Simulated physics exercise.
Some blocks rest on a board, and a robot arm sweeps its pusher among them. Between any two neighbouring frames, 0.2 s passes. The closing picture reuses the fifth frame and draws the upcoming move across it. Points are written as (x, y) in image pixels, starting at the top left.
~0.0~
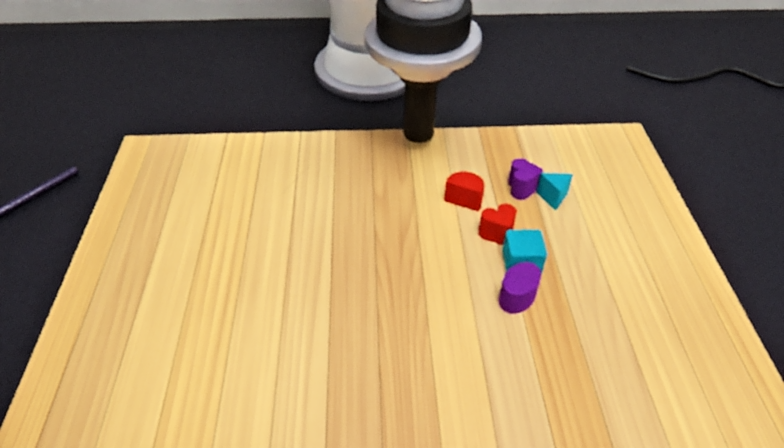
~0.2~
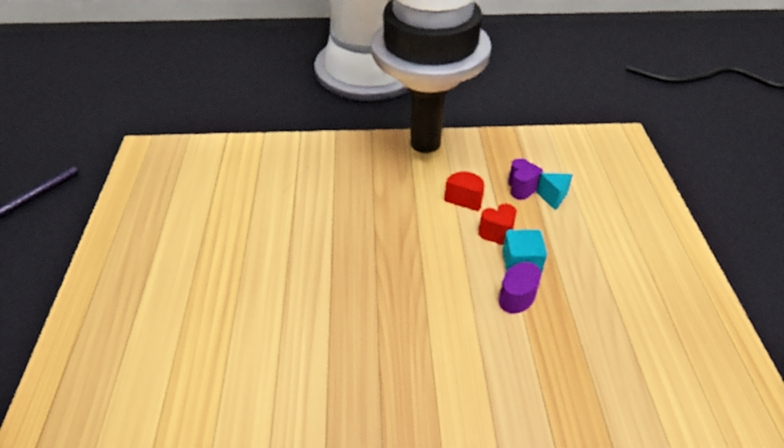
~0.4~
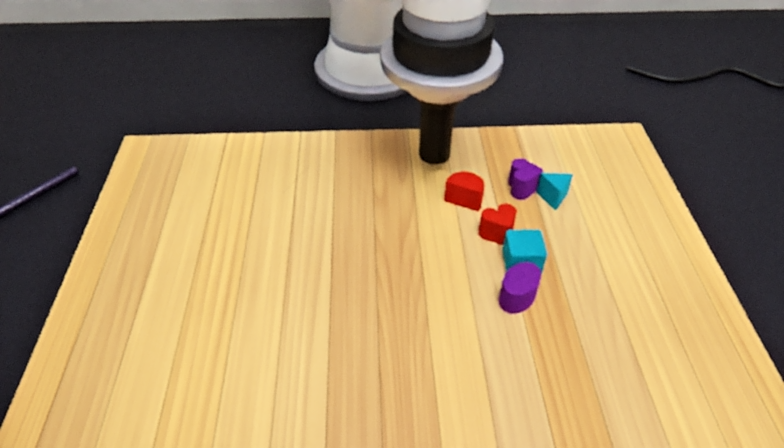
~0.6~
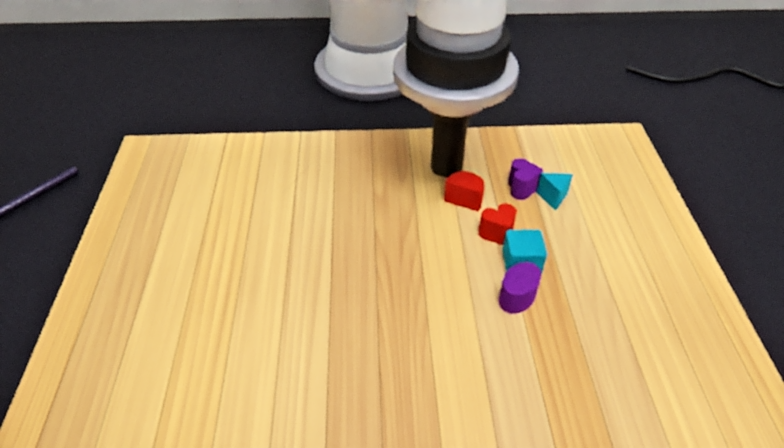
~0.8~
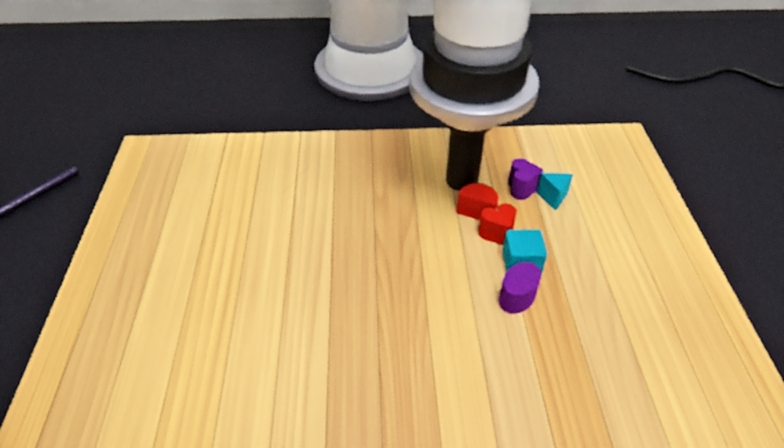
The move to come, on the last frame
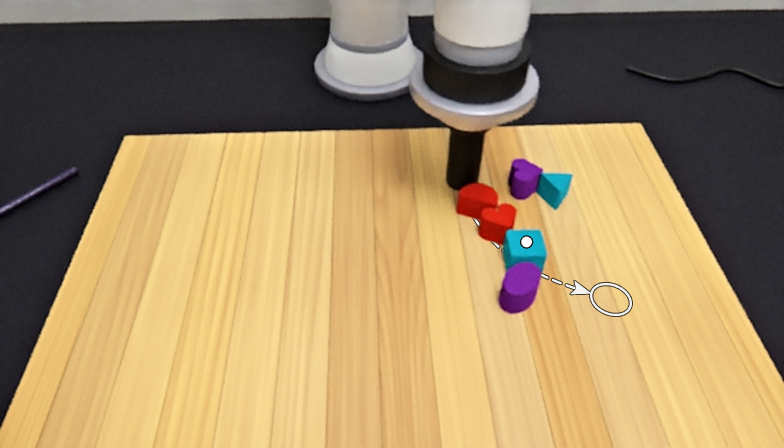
A robot arm with a black pusher reaches over a pale striped wooden board on a dark surface, seen from above at a fixed angle. Right of centre sit a red D-shaped block, a red heart, a turquoise square and two purple blocks, with a turquoise triangle furthest right. The pusher glides toward the viewer and rightward, then nudges the D-shaped block slightly toward the heart.
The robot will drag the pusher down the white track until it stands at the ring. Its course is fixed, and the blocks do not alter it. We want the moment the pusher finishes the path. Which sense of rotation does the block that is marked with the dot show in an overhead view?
Prediction: Clockwise.
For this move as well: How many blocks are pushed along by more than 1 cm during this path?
It should be three or more.
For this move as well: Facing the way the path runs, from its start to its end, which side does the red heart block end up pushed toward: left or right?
Towards the left-hand side.
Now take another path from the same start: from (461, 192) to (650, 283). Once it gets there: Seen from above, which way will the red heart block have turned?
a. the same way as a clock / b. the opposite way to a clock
Option a.
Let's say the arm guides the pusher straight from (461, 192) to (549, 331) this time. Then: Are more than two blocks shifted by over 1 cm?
Yes.
Path on the board, from (461, 192) via (487, 235) and (539, 274), ending at (611, 299); the dot is on the turquoise square.
On the path given first. One third of the way, pusher (489, 224); red D-shaped block (522, 211); red heart block (553, 229), turned 95° clockwise; purple oval block (523, 280); turquoise square (536, 251), turned 15° clockwise.
Two thirds of the way, pusher (543, 263); red D-shaped block (524, 211); red heart block (556, 229), turned 105° clockwise; purple oval block (523, 281); turquoise square (580, 274), turned 40° clockwise.
At the end, pusher (616, 288); red D-shaped block (524, 211), turned 130° anticlockwise; red heart block (556, 229), turned 105° clockwise; purple oval block (523, 281); turquoise square (648, 309), turned 70° clockwise.
